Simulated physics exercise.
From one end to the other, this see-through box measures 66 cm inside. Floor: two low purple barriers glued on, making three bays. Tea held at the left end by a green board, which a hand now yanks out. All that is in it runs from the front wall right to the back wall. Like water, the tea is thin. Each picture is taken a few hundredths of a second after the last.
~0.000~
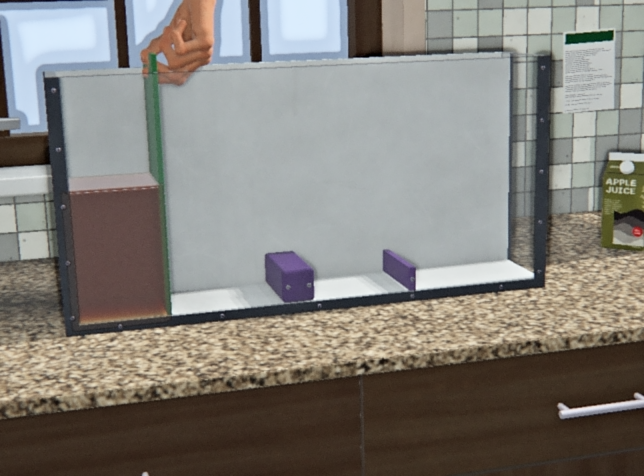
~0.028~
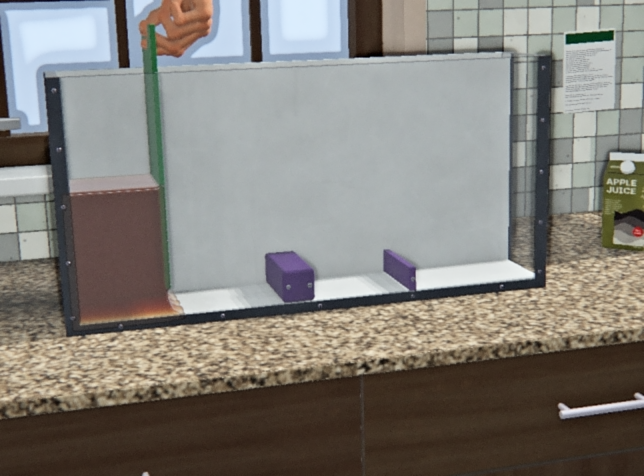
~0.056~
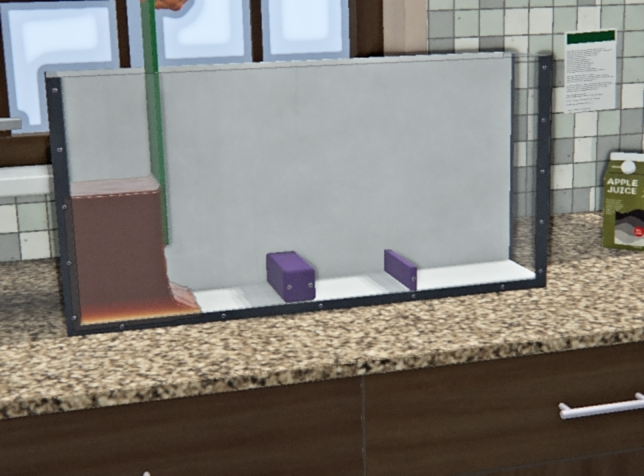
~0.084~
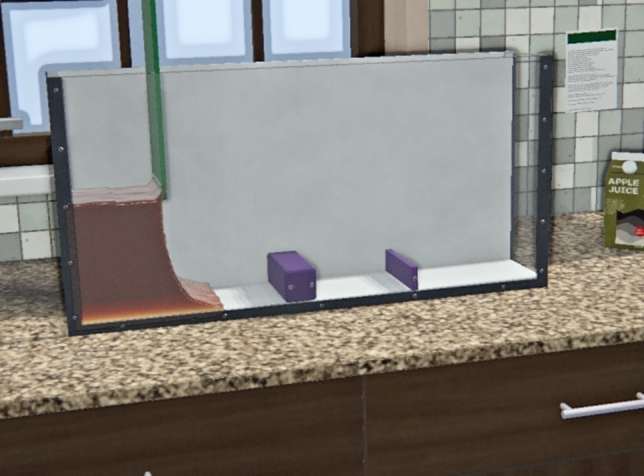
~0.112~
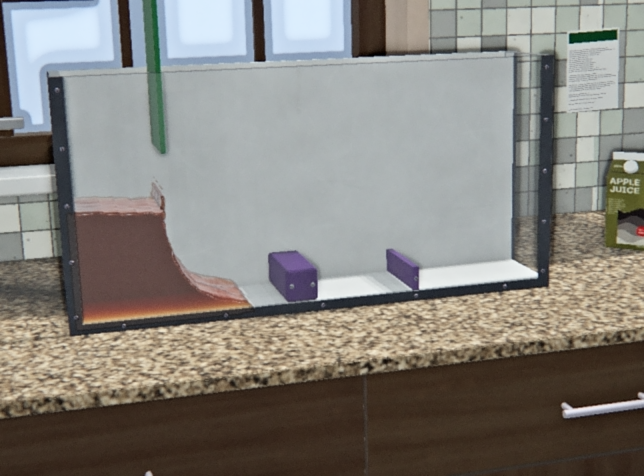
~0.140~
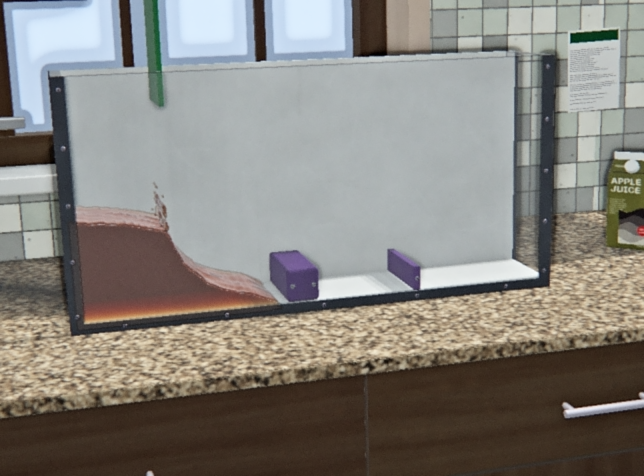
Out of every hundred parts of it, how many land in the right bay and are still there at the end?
Roughly 24 out of 100.
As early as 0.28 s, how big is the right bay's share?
Share below divider tops: Approx. 0 %.
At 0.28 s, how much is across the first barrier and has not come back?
It's close to 12 per cent by then.
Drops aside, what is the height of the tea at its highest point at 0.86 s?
Roughly 5.0 cm up.
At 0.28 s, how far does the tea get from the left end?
About 36 cm.
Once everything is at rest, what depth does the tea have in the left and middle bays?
Respectively 4.0 cm and 3.5 cm.
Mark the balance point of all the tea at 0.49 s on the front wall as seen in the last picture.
At about (275, 270).
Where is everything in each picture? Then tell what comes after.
The first frame shows the tea tops out at (74, 193) by the left wall; its leading edge has got to (167, 313); the board ends at (170, 314); the first barrier (broad) has its top at (298, 272); the second barrier (thin) has its top at (413, 269).
The second frame shows the tea tops out at (75, 194) by the left wall; its leading edge has got to (182, 312); the board ends at (169, 287).
The third frame shows the tea tops out at (76, 198) by the left wall; its leading edge has got to (201, 310); the board ends at (167, 243).
The fourth frame shows the tea tops out at (78, 205) by the left wall; its leading edge has got to (224, 308); the board ends at (165, 198).
The fifth frame shows the tea tops out at (80, 214) by the left wall; its leading edge has got to (249, 305); the board ends at (164, 152).
The sixth frame shows the tea tops out at (82, 224) by the left wall; its leading edge has got to (276, 302); the board is clear.
Then, 0.28 s in, the shares are 88, 12 and 0 per cent from left to right.
Then, 0.49 s in, the shares are 63, 24 and 12 per cent from left to right.
Then, 0.86 s in, the shares are 55, 20 and 24 per cent from left to right.
Finally, the split from left to right is 53, 22 and 24 per cent.
